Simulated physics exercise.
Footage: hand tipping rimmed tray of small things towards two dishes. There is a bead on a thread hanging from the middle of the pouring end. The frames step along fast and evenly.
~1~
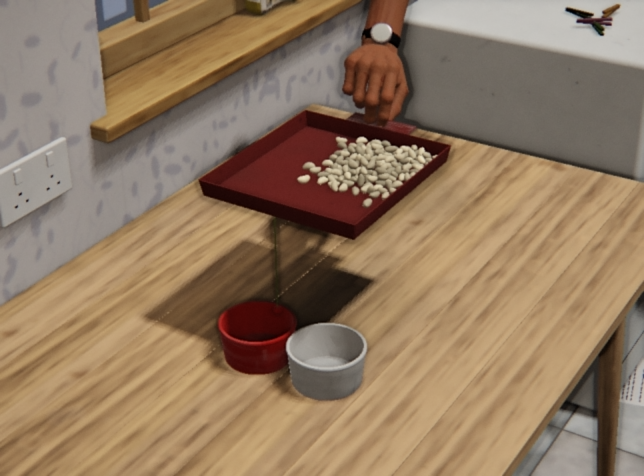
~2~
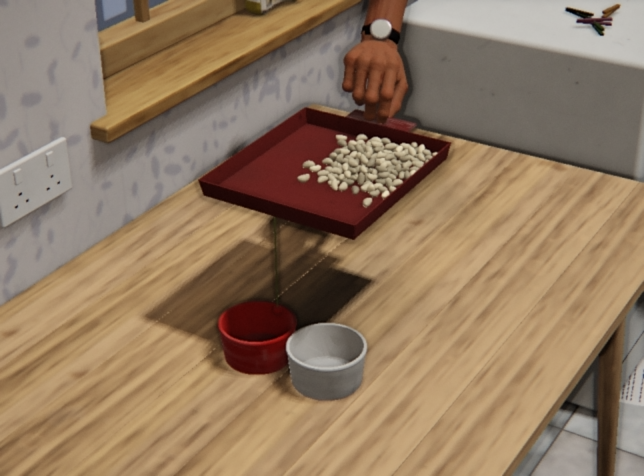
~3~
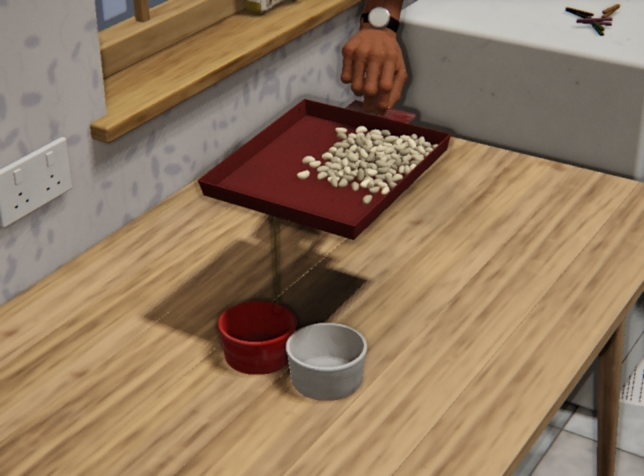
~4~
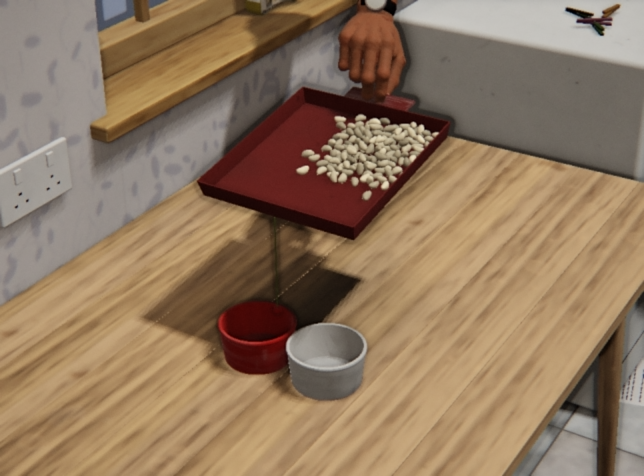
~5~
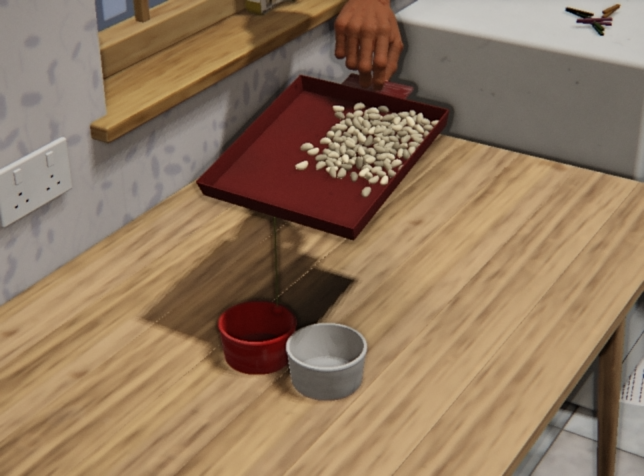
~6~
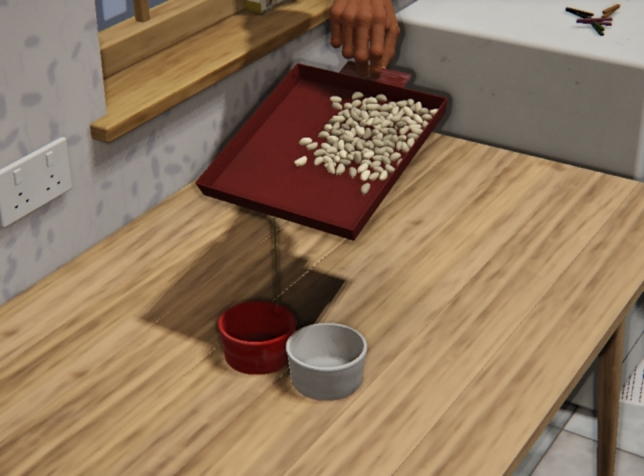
A hand holds a dark red rimmed tray of white beans nearly level above a wooden table, where a red dish and a grey dish sit side by side. The hand then raises the tray's far end, tilting it steadily toward the dishes while the beans stay clustered toward the right.
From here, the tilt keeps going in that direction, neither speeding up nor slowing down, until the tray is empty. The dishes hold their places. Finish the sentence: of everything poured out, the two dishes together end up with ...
They end up with a minority of it.
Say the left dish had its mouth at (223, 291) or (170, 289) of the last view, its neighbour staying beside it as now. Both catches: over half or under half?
The first time it's lower than half, the second time lower than half.
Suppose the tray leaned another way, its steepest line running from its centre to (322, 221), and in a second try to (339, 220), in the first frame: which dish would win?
First place: The dish to the right; second place: The dish to the right.
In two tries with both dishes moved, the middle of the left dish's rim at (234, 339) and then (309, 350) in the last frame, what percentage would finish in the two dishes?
90 and 40 %.
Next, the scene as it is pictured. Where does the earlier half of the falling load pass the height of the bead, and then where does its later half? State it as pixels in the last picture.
Earlier half at (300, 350), later half at (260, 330).
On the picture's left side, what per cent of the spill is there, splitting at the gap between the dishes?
It comes to about 80 percent.
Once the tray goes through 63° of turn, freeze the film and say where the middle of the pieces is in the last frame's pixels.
The centre of the load shows up near (298, 206) in the last view.
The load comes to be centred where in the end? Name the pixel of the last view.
Around (275, 396).
Just after the last frame, tray tipped steeply; almost all on the tray; about a tenth in the air.
A moment on, tray tipped past a quarter turn; roughly two thirds on the tray; about a tenth in the right dish; just a few in the left dish; about a tenth outside both; roughly a quarter in the air.
Further on, tray tipped past a quarter turn; roughly a quarter in the right dish; about a tenth in the left dish; roughly two thirds outside both.
When it is over, tray tipped past a quarter turn; roughly a quarter in the right dish; about a tenth in the left dish; roughly two thirds outside both.
